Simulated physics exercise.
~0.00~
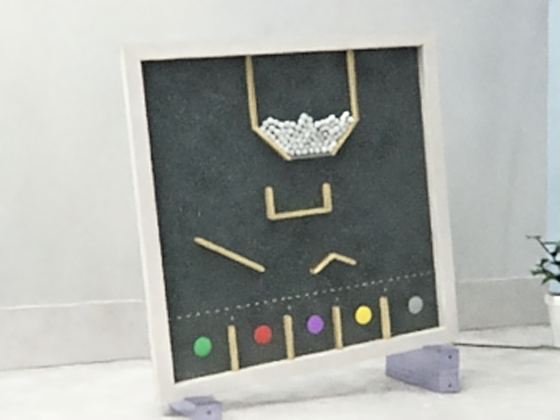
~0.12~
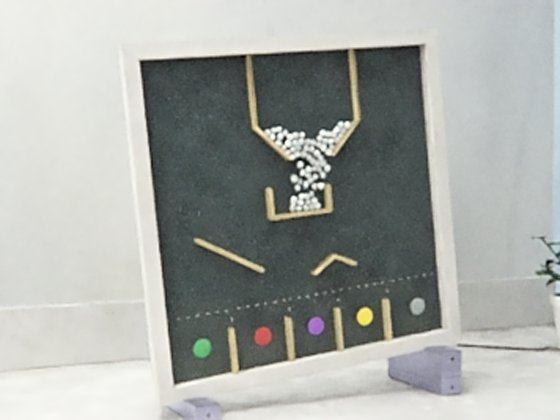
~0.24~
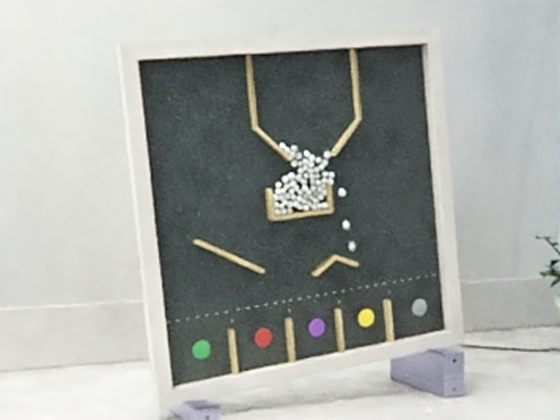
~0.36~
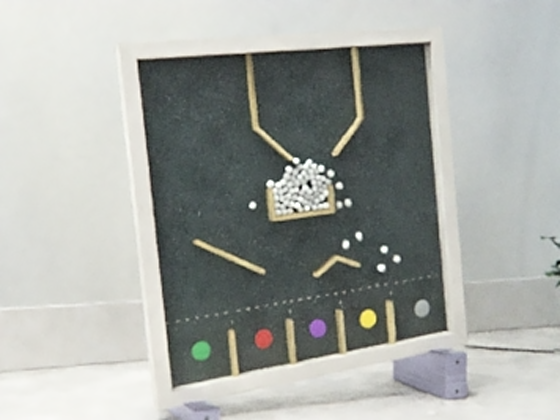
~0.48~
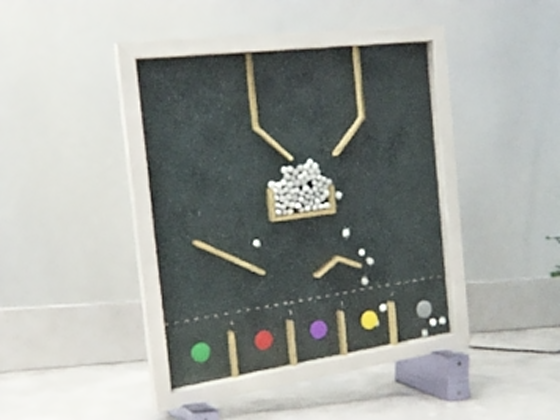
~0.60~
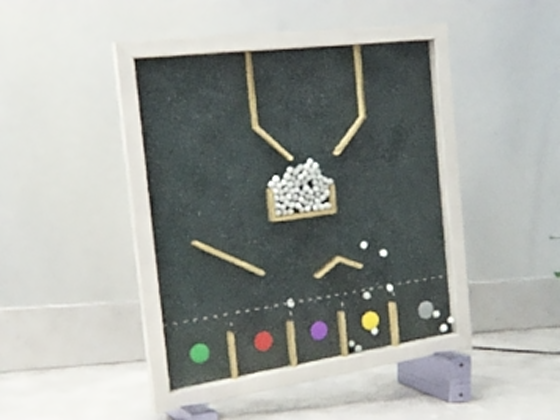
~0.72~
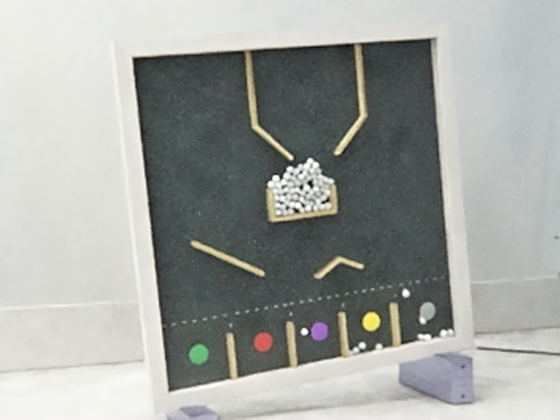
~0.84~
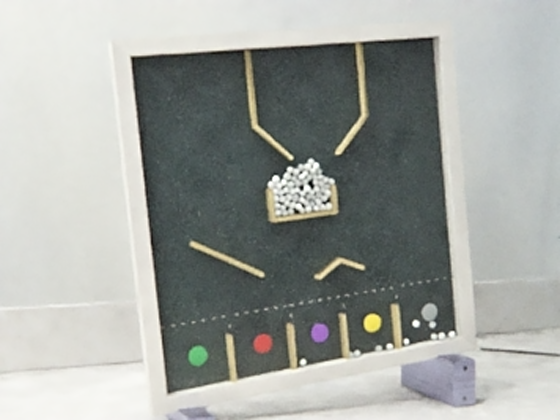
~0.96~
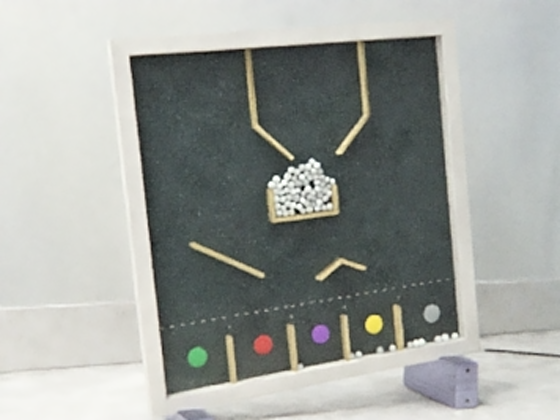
The footage shows small white beads dropping from a funnel into a tray on an upright dark board, heaping up until some spill over, mostly to the right. A few settle in the grey and yellow bins, one drops into the purple, and most stay piled in the tray.
